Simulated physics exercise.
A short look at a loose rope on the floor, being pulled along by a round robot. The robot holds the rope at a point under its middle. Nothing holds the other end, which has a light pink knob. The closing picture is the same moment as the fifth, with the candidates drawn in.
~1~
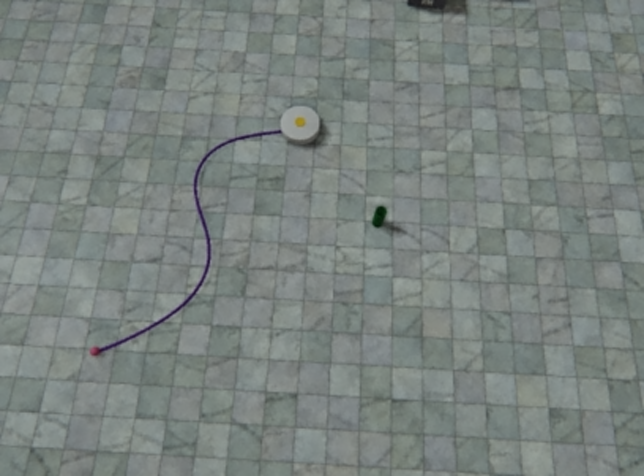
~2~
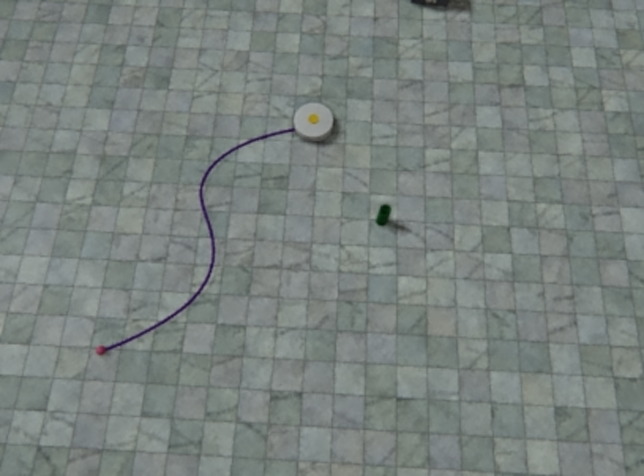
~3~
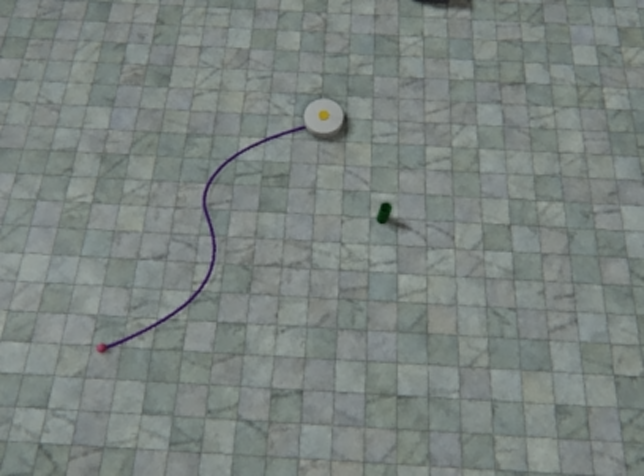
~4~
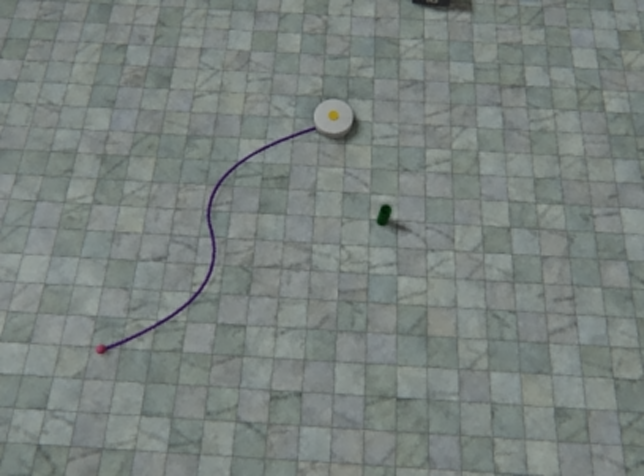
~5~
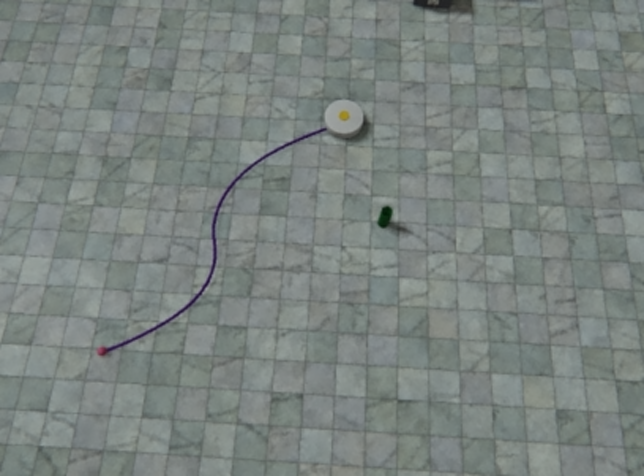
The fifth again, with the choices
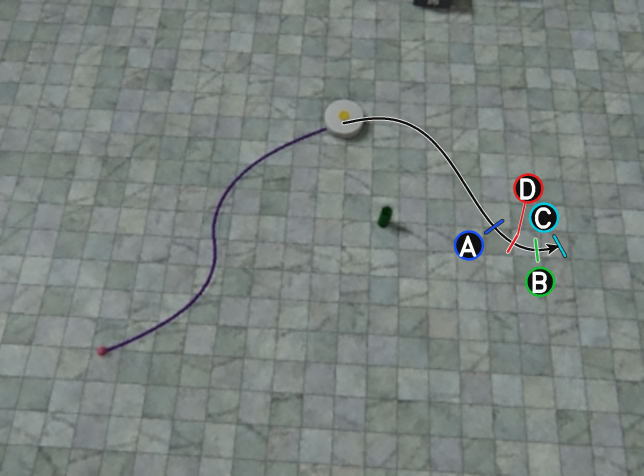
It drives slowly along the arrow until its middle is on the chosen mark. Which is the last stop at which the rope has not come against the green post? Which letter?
Up to mark A.
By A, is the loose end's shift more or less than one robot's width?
By then, more.
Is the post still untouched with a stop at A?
For that mark, yes.
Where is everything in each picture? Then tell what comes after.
The first picture shows green post (379, 217); robot (300, 126); free end (95, 351).
The second picture shows robot (314, 123); green post (383, 216).
The third picture shows robot (324, 119); green post (384, 214).
The fourth picture shows robot (333, 119); green post (384, 216).
The fifth picture shows robot (344, 120); green post (385, 217); free end (102, 351).
On the marked copy, A at (494, 227); B at (537, 250); C at (560, 246); D at (513, 243); the route from (343, 123) via (455, 169) to (560, 246).
Taking A. A third of the way, robot (413, 122), middle of the rope (265, 209), free end (129, 338).
Two thirds of the way, robot (461, 172), middle of the rope (288, 205), free end (147, 323).
When it is over, robot (497, 224), middle of the rope (314, 215), free end (160, 310); nothing has been touched.
As for the rest, B brings the rope against the post; C brings the rope against the post; D brings the rope against the post.
